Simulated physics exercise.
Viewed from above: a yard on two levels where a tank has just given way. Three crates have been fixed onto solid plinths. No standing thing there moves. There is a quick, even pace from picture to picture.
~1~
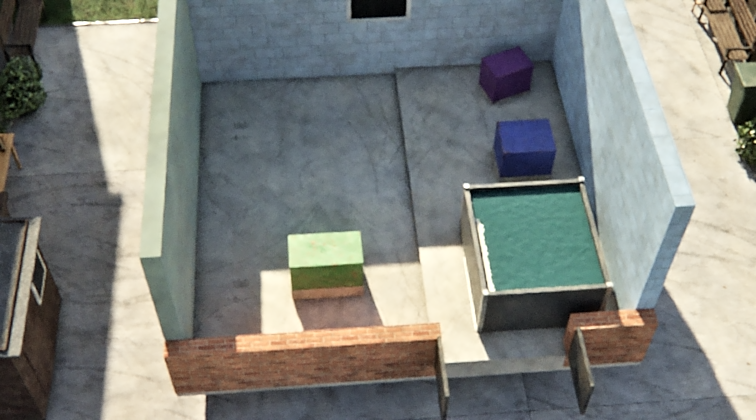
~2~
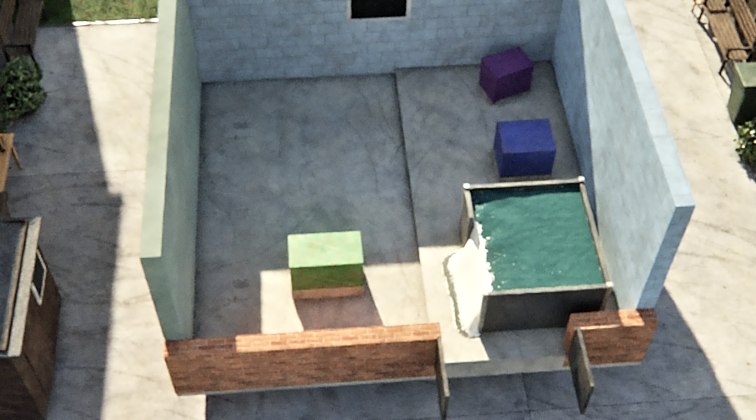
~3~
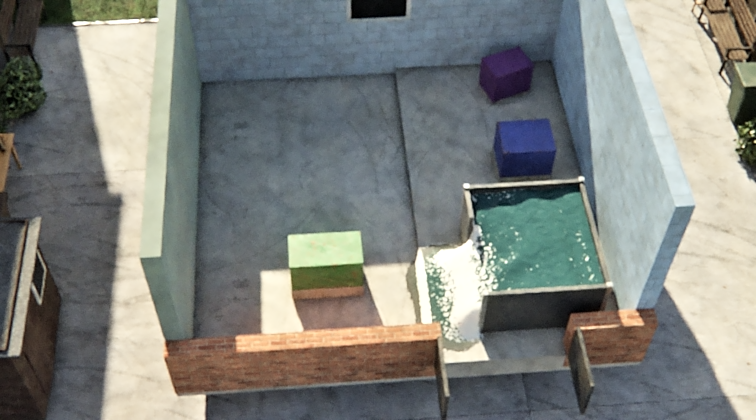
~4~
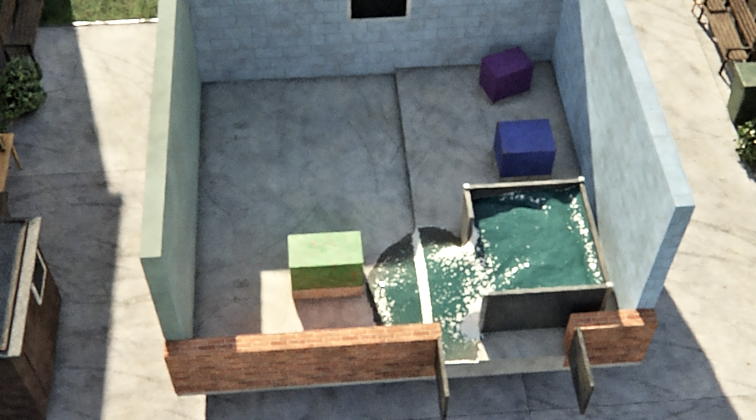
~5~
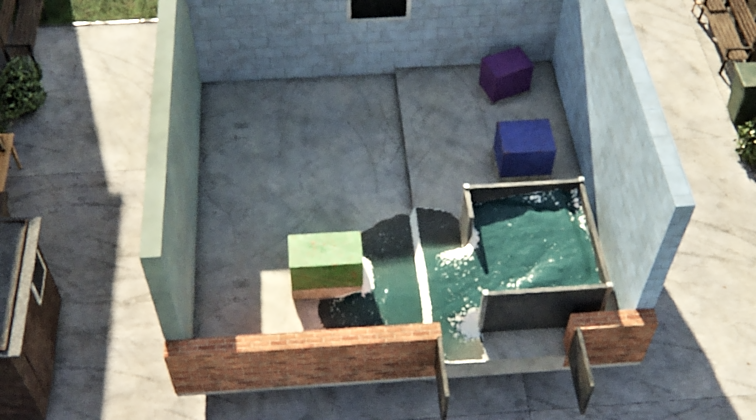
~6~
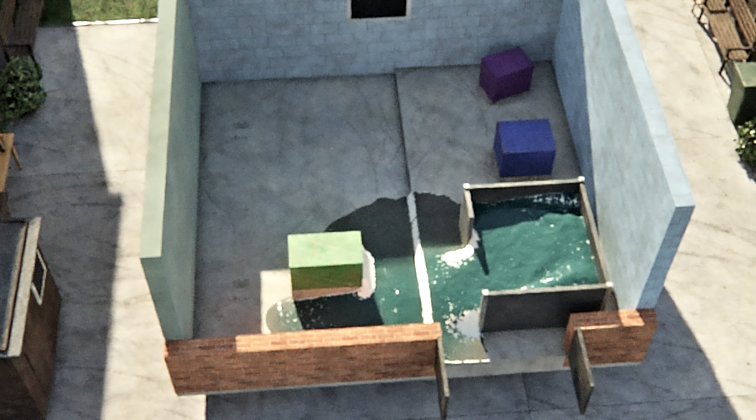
In a walled yard seen from above, a tank of green water stands at the right near purple, blue and green blocks. Water bursts from its left side, foaming onto the paving, then spreads left over the step to the lower floor and around the foot of the unmoving green block.
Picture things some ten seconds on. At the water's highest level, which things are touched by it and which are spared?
The purple crate gets touched by the water, the blue crate never gets touched by the water, the green crate gets touched by the water.
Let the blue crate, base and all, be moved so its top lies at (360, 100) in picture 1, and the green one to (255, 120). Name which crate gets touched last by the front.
From the scene, I'd name the crate marked purple.
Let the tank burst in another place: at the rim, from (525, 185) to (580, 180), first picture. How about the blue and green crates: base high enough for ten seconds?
The blue crate is reached; the green crate is untouched.
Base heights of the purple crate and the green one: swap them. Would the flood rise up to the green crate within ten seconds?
Green: Flooded.
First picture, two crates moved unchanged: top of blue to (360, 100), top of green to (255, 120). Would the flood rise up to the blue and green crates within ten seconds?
Ten seconds on, the blue crate has been flooded, but the green crate has been flooded.
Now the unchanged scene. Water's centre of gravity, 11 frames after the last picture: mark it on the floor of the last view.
At roughly (380, 281).
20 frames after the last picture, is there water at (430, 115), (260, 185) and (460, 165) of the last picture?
Status by point, in sequence: Unwetted; waterlogged; unwetted.
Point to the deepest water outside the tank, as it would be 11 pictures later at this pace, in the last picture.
About (207, 366).
A moment on, water covers 30 % of the floor; the purple crate not reached, the blue crate not reached, the green crate water round its plinth.
Next, water covers 55 % of the floor; the purple crate not reached, the blue crate not reached, the green crate water round its plinth.
Then, water covers 65 % of the floor; the purple crate not reached, the blue crate not reached, the green crate water round its plinth.
Later, water covers 80 % of the floor; the purple crate water round its plinth, the blue crate water round its plinth, the green crate water round its plinth.
In the end, water covers 90 % of the floor; the purple crate was topped, the blue crate stayed above the water, the green crate was topped.
